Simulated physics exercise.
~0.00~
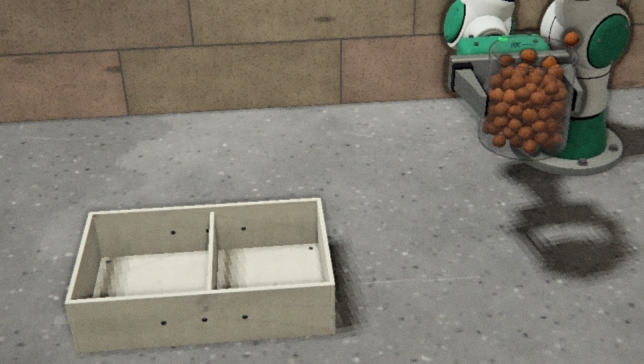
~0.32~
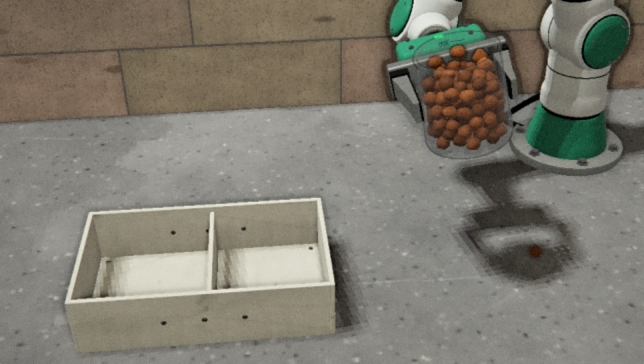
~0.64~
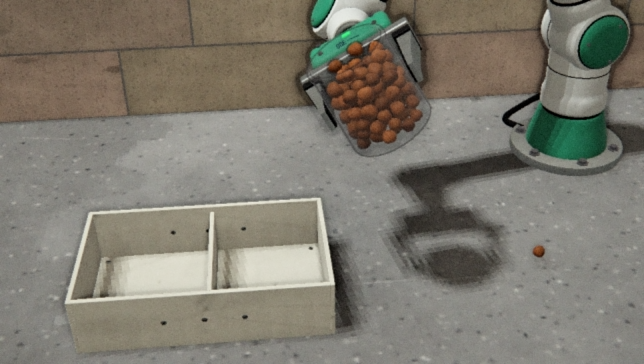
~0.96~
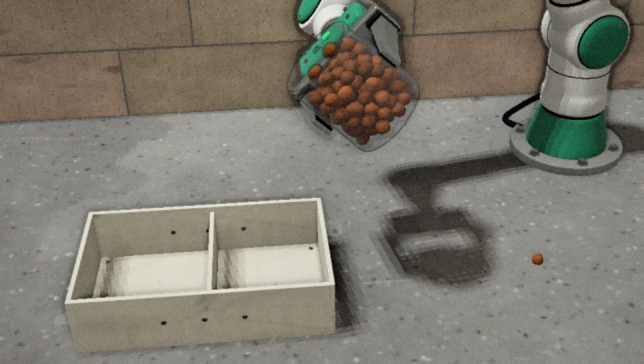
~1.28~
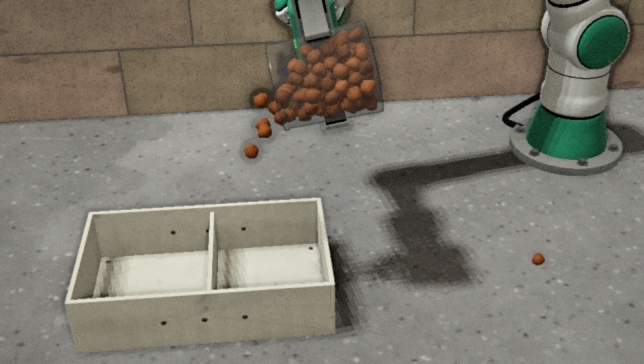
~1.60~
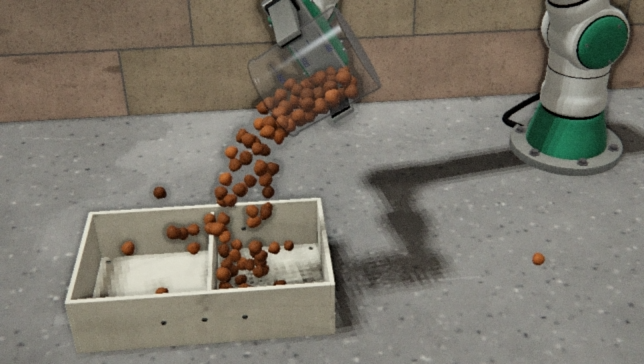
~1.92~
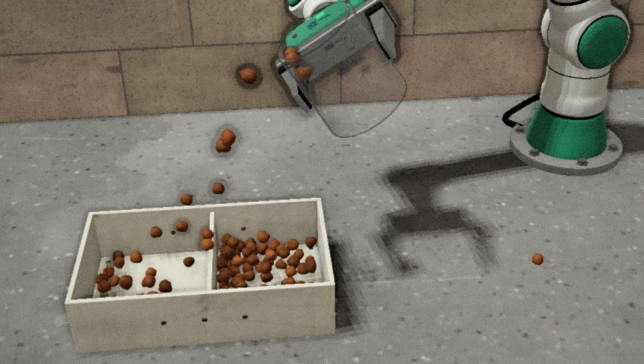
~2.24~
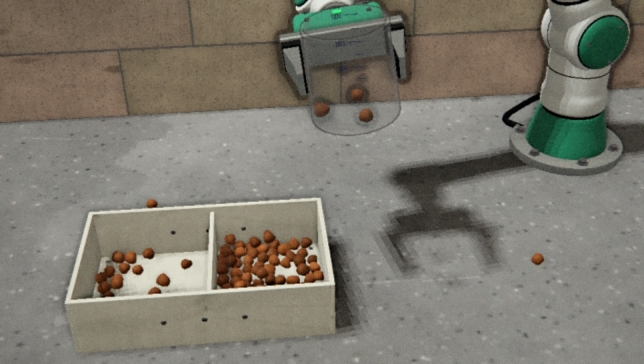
On a speckled grey floor beside a tiled wall, a robot arm carried a clear beaker of hazelnuts left and tipped them into a divided box, mostly into the right side, then turned it upright with a few nuts still inside.
